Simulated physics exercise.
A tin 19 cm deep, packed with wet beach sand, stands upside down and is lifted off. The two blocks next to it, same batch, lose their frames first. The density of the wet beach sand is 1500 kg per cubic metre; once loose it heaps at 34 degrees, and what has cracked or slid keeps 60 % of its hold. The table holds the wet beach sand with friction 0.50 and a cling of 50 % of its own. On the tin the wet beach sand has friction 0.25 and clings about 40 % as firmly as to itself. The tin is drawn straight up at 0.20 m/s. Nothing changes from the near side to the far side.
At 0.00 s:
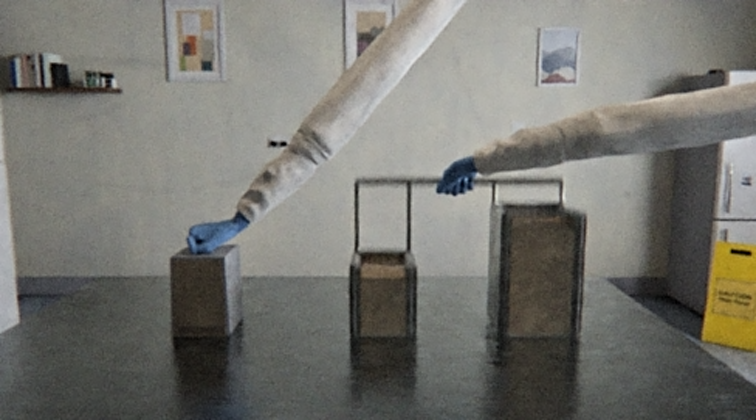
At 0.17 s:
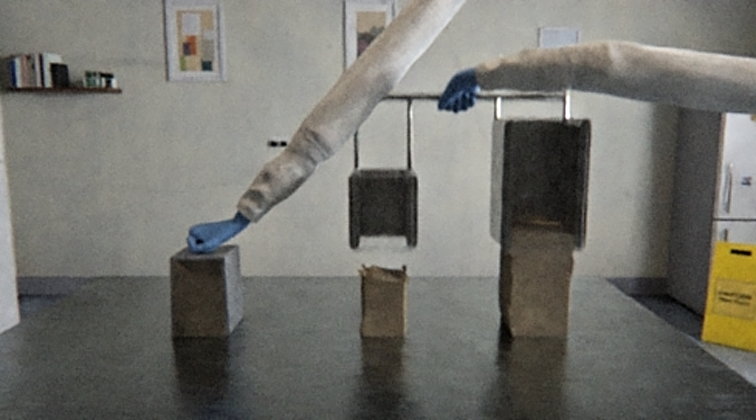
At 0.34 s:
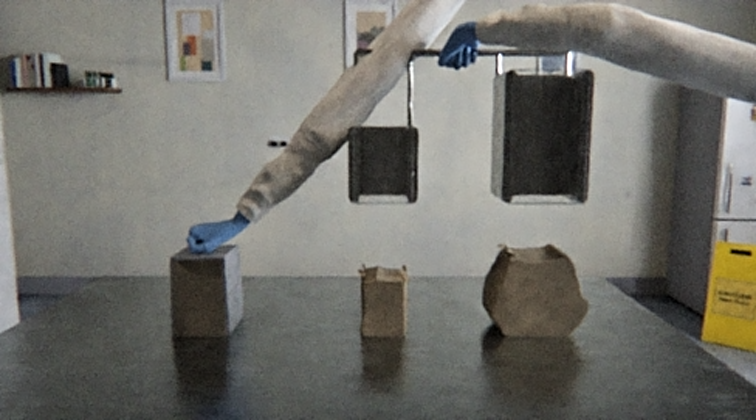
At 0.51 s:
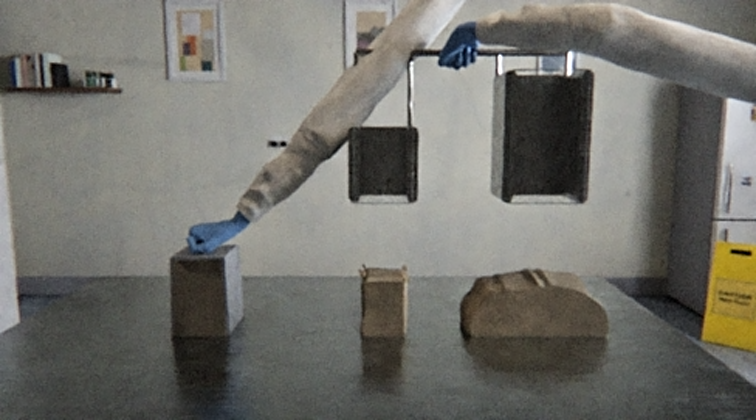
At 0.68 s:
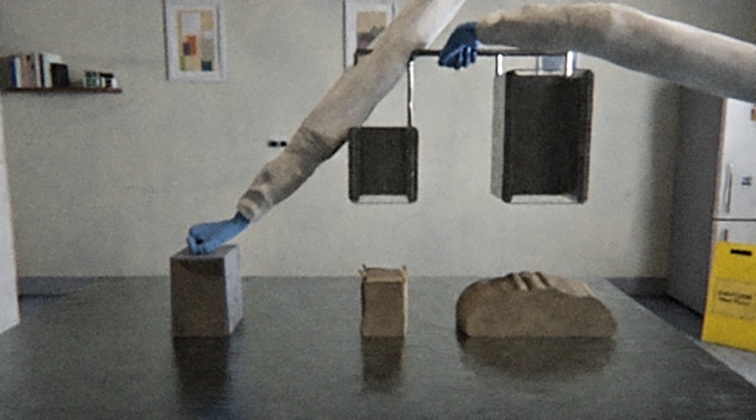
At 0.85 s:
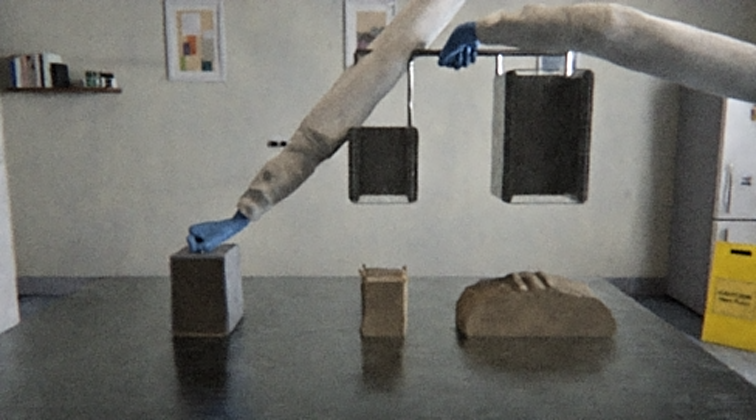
Kitchen table, one gloved hand resting on a container, another lifting moulds off two brown blocks, the larger slumping into a mound.
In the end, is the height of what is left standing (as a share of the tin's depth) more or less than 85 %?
Expect less than 85 %.
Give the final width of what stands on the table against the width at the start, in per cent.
Some 200 %.
By 1.27 s, the tin is up by 8.4 cm.
By 1.76 s, the tin is up by 18 cm.
By 2.25 s, the tin is up by 28 cm; what stands on the table is 54 % of the tin's depth.
By 2.74 s, the tin is up by 31 cm; what stands on the table is 54 % of the tin's depth.
By 2.84 s, at the end, the tin is up by 31 cm; what stands on the table is 54 % of the tin's depth.
